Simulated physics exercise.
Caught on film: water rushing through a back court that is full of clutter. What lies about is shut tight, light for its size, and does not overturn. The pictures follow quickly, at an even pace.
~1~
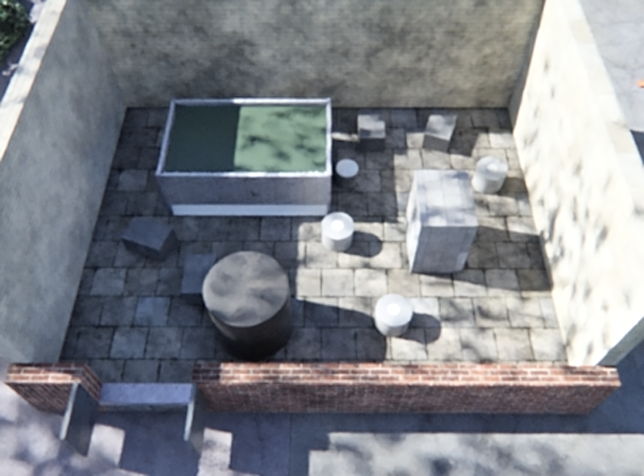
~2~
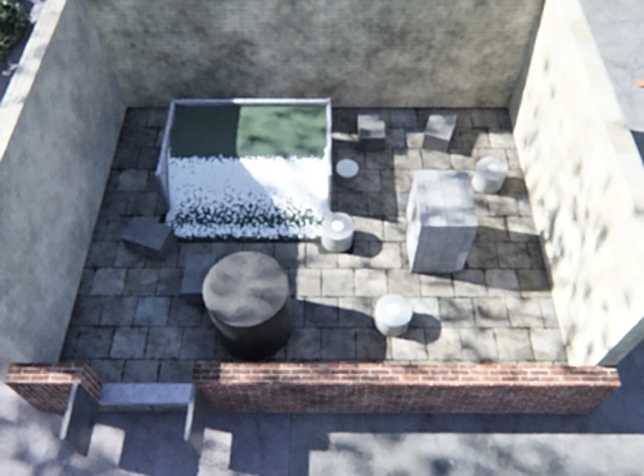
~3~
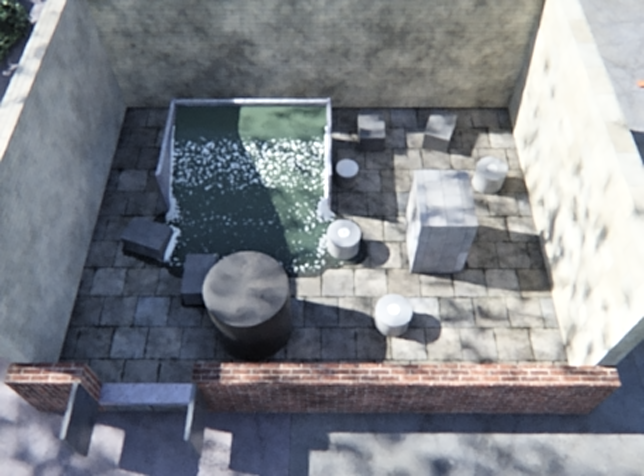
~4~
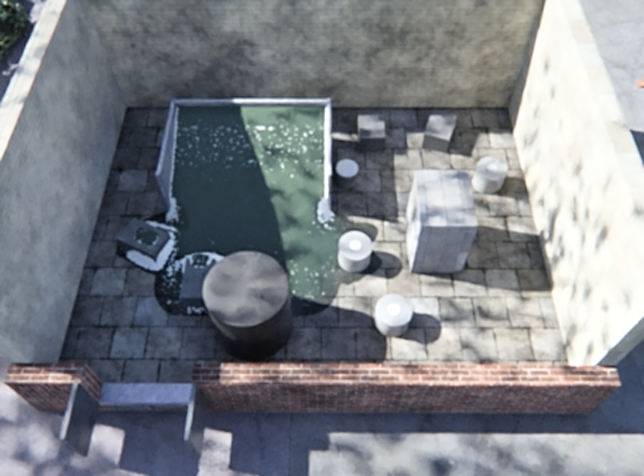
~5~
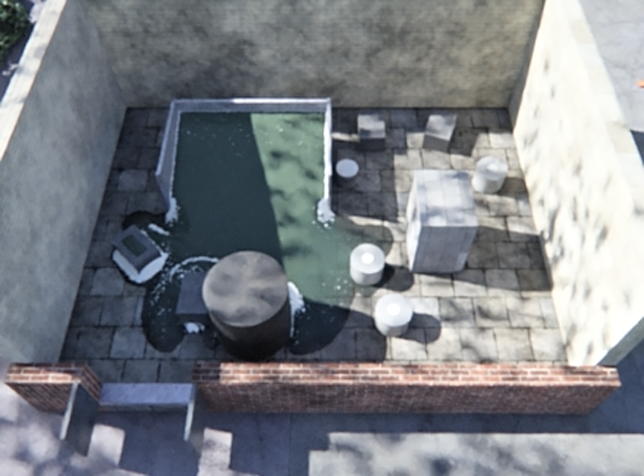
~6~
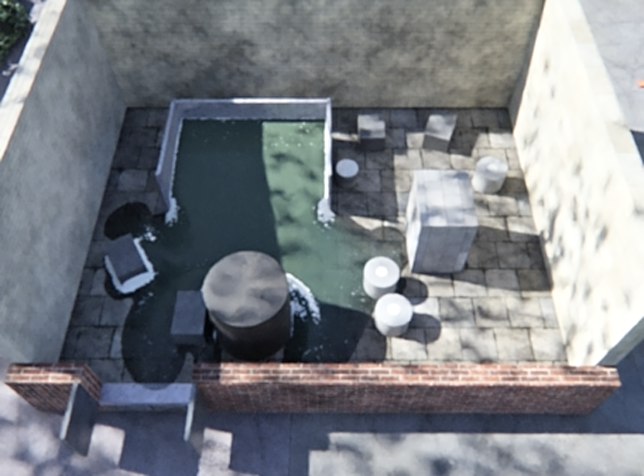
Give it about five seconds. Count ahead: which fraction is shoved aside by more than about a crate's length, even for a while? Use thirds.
Share: Between one and two thirds.
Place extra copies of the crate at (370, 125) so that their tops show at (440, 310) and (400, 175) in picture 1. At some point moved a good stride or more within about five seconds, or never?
In that order: Pushed that far, under that.
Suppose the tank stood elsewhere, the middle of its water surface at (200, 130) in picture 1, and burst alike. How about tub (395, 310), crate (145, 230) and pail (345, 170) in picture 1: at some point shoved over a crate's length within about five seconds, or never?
As listed: That far or more, swept aside, never so far.
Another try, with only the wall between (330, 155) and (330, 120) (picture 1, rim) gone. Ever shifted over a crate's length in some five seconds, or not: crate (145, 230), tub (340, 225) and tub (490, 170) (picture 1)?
In that order: Under that, under that, shifted that much.
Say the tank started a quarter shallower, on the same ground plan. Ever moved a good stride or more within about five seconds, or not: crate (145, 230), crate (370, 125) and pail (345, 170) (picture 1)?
One after the other: Shifted that much, short of that, not that far.
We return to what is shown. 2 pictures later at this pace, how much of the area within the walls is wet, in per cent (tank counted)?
I make it 45 per cent.
A moment on, 3 of 8 are well off their spots; 0 afloat.
Next, 4 of 8 are well off their spots; 2 afloat.
Later, 4 of 8 are well off their spots; 1 afloat.
In the end, 5 of 8 are well off their spots, and 5 have been at some point; 3 afloat.
